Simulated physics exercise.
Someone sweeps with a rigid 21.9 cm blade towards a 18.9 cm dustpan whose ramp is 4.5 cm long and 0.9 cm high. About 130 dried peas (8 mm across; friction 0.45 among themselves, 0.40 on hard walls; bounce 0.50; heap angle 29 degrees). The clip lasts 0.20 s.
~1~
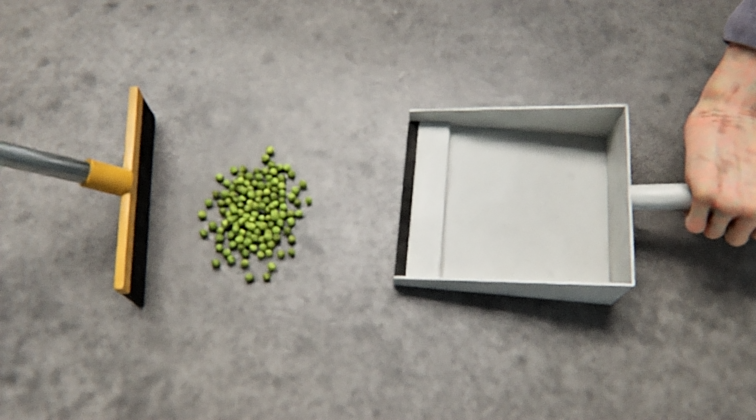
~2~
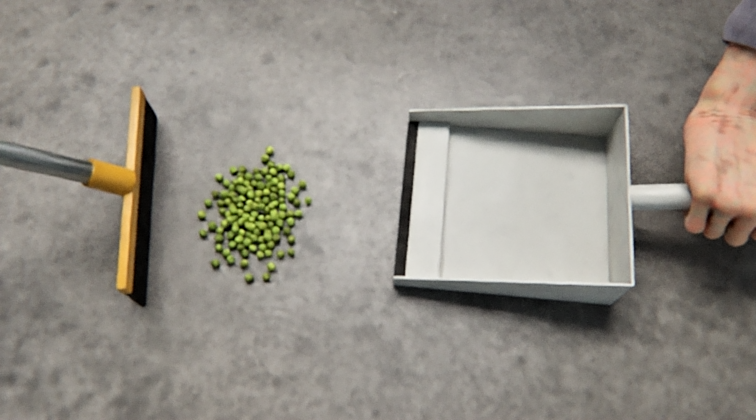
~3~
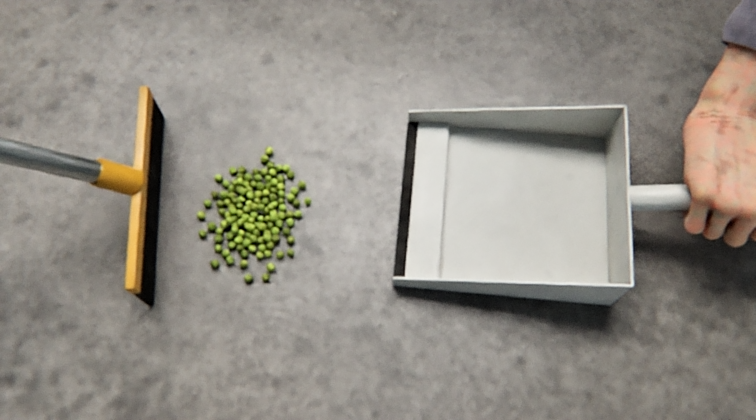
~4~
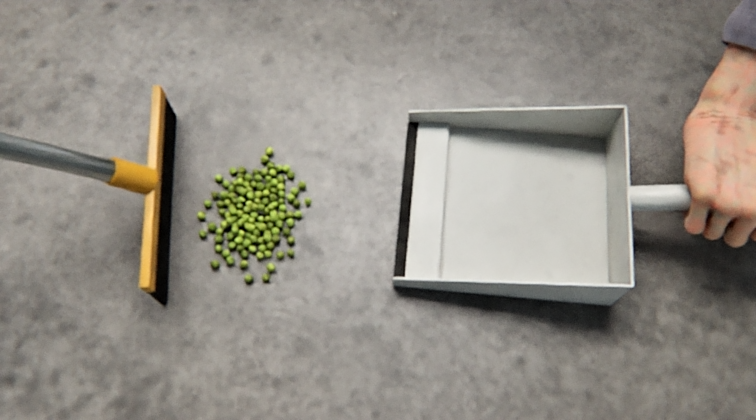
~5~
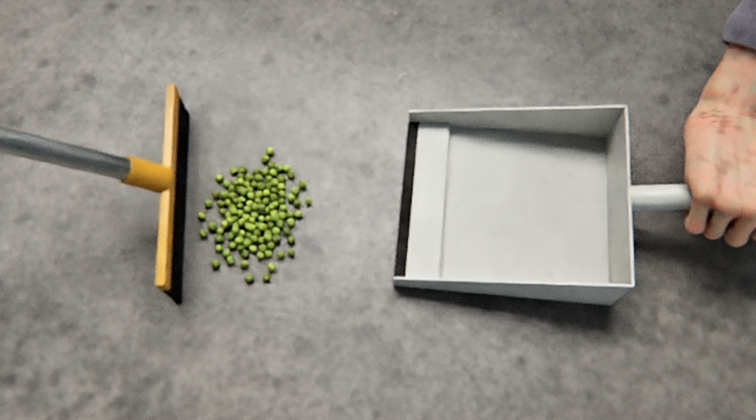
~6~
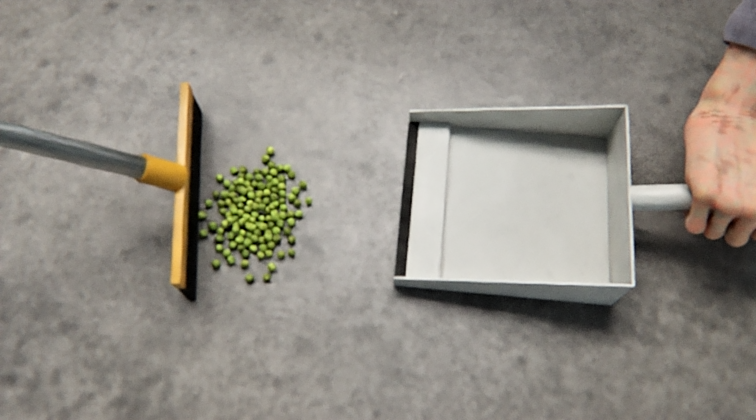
A mottled grey floor is seen from directly above in a steady view. A broom with an orange-yellow head, dark edge and grey handle is at left, a loose pile of small green peas lies beside it, and a hand at right holds a pale grey dustpan by its handle. The broom slides slowly rightward to the pile's near edge, while the peas and dustpan stay still.
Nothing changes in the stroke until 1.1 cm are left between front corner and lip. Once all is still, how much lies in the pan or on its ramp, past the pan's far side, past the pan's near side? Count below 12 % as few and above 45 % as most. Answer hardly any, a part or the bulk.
In the pan or on its ramp: A part; past the pan's far side: Hardly any; past the pan's near side: Hardly any.
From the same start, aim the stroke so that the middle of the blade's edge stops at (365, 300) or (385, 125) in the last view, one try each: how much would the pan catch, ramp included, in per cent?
About 0 and 30 per cent.
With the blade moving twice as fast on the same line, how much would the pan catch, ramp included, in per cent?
In that case some 30 per cent.
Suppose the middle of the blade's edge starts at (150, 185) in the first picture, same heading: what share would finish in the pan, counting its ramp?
Some 30 per cent.
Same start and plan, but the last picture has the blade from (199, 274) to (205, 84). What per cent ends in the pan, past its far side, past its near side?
Pan 35, far 10, near 5.
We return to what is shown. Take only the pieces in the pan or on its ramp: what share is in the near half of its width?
Roughly 60 per cent.
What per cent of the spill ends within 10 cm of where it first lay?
Some 0 per cent.
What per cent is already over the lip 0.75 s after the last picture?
About 25 per cent by then.
Then, 0.27 s after the last picture, middle of the blade 13 cm from the lip; 0 % over the lip, far side 0 %, near side 5 %.
Then, 0.45 s after the last picture, middle of the blade 6 cm from the lip; 0 % over the lip, far side 0 %, near side 5 %.
Then, 0.75 s after the last picture, middle of the blade 3 cm from the lip; 25 % over the lip, far side 5 %, near side 5 %.
In the end, pan 25 %, far side 5 %, near side 5 %, in front of the lip or behind the blade 65 %.
